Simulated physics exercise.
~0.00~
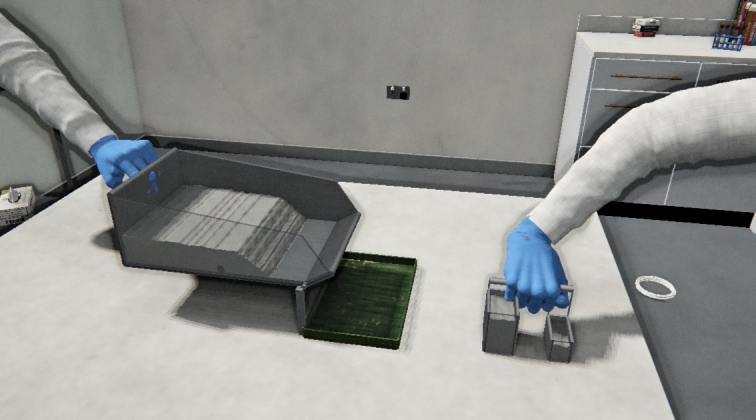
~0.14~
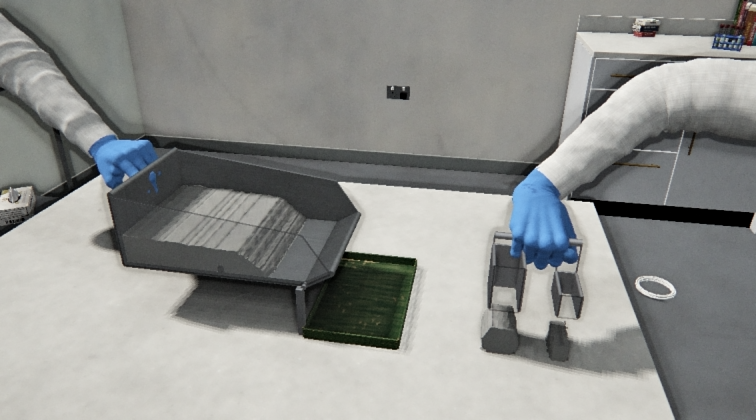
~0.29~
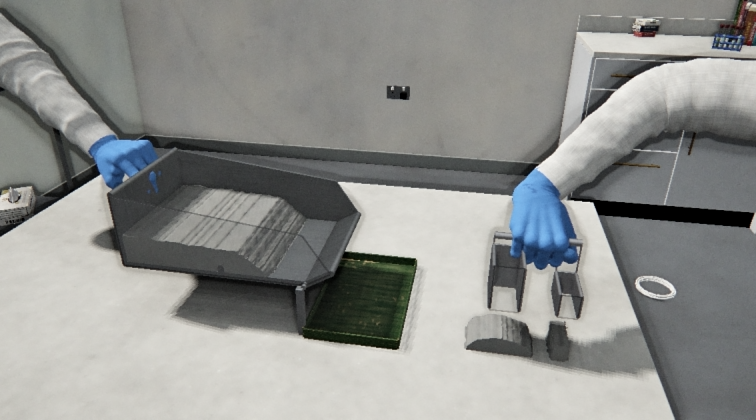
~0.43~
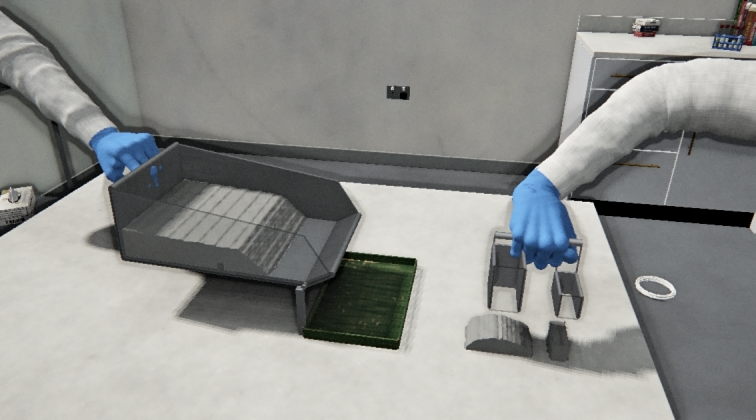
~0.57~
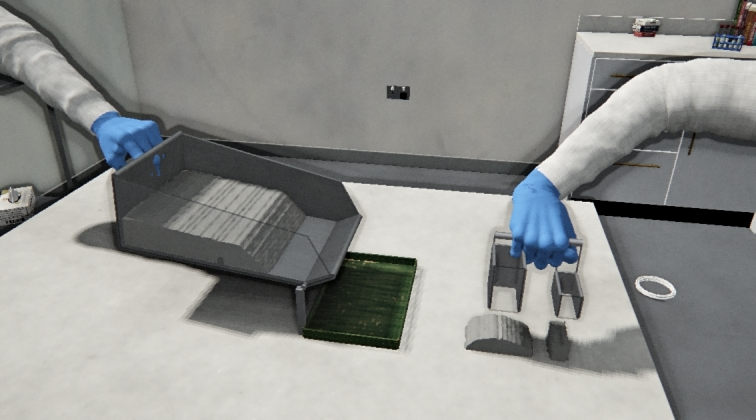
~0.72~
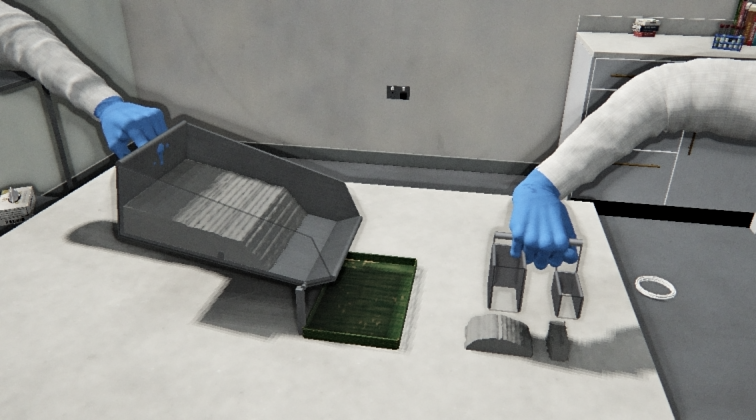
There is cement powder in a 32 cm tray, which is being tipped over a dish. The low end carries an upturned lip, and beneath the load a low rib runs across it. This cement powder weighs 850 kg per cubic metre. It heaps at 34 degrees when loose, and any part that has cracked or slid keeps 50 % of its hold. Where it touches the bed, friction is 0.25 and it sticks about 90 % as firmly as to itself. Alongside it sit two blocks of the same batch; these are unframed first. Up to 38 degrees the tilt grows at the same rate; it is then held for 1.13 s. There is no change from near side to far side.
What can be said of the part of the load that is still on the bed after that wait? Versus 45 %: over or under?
Under.
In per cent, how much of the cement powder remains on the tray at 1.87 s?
About 75 %.
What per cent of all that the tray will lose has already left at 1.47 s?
Reading: Approx. 0 per cent.
By 1.06 s, the tilt is 21 degrees and 100 % is on the bed.
By 1.47 s, the tilt is 33 degrees and 99 % is on the bed.
By 1.87 s, the tilt is 38 degrees and 76 % is on the bed.
By 2.28 s, the tilt is 38 degrees and 36 % is on the bed.
By 2.84 s, at the end, the tilt is 38 degrees and 27 % is on the bed.
